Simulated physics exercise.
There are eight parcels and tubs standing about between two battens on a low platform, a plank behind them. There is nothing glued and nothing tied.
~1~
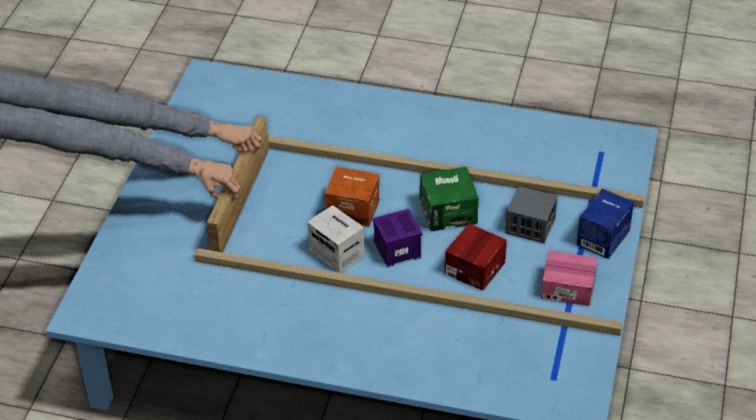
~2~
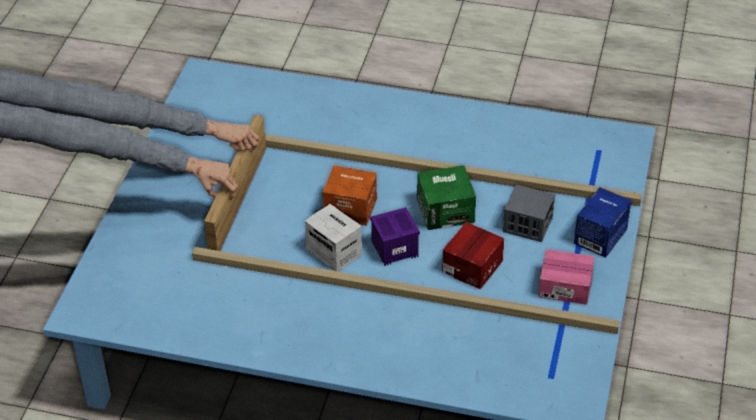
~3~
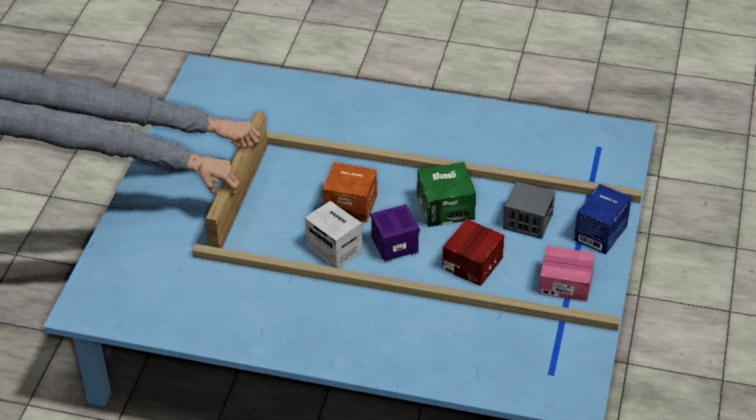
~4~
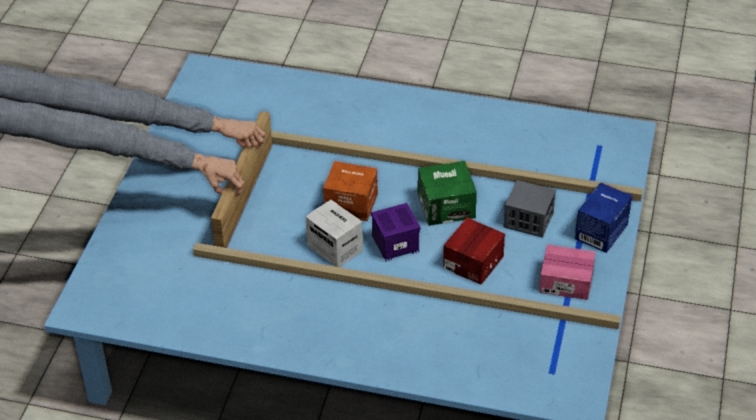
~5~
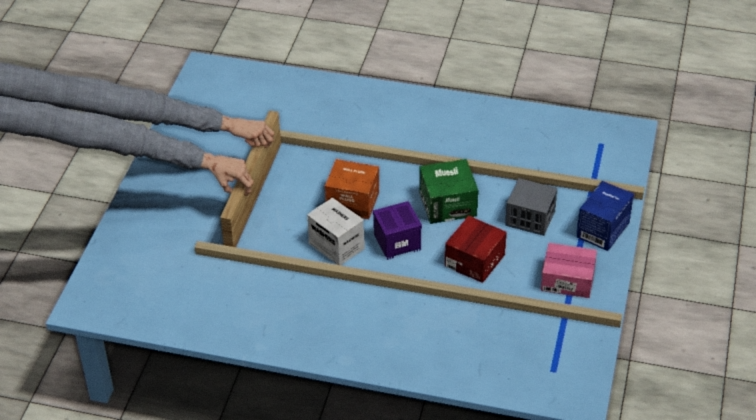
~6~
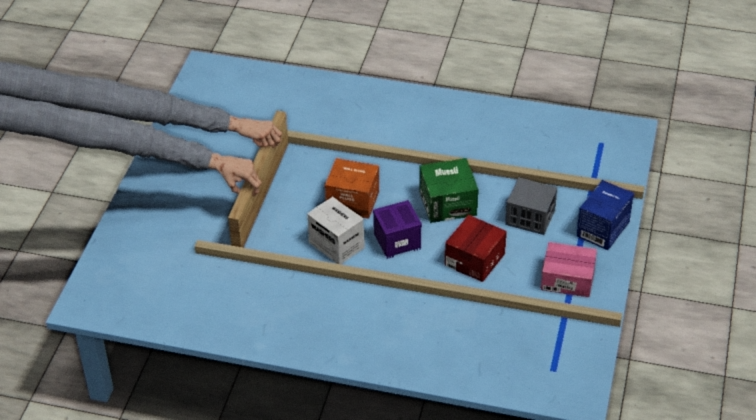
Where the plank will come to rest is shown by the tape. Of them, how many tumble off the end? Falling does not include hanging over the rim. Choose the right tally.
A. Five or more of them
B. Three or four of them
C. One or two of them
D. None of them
Five or more of them.
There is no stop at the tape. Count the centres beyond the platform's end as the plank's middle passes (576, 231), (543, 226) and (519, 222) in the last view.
In order, that gives 5, then 3, then 3.
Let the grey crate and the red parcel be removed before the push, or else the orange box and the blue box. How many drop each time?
Result: 3 in the first case, with 3 in the second.
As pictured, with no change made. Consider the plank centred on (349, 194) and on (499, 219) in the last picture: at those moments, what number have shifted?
One spot: 3. Other spot: 8.
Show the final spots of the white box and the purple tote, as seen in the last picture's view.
Answer: First (600, 280), after that (626, 261).
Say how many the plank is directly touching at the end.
Total: 2.
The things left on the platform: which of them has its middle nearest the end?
The one is the purple tote.
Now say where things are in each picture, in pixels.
In the first frame, blue box (605, 224); pink parcel (569, 278); grey crate (531, 215); plank (239, 185); tape (579, 258).
In the second frame, pink parcel (567, 277); green box (446, 198).
In the third frame, grey crate (529, 210); plank (238, 180).
In the fourth frame, blue box (603, 217); orange box (351, 191).
In the fifth frame, pink parcel (569, 270); red parcel (476, 249).
In the sixth frame, blue box (605, 215); pink parcel (569, 270); grey crate (531, 206); plank (260, 179); tape (579, 249).
Early on, none off yet; blue box at rest near (605, 215); pink parcel at rest near (569, 270); grey crate at rest near (531, 206).
A while later, none off yet; blue box at rest near (605, 215); pink parcel at rest near (569, 270); grey crate travelled about its own width near (557, 213).
Further along, one off so far; blue box in the air near (688, 293); pink parcel leaning a little near (637, 273); grey crate travelled well along near (638, 228).
Finally, the number that fall off is five or more; lost, green box, red parcel, grey crate, pink parcel and blue box.
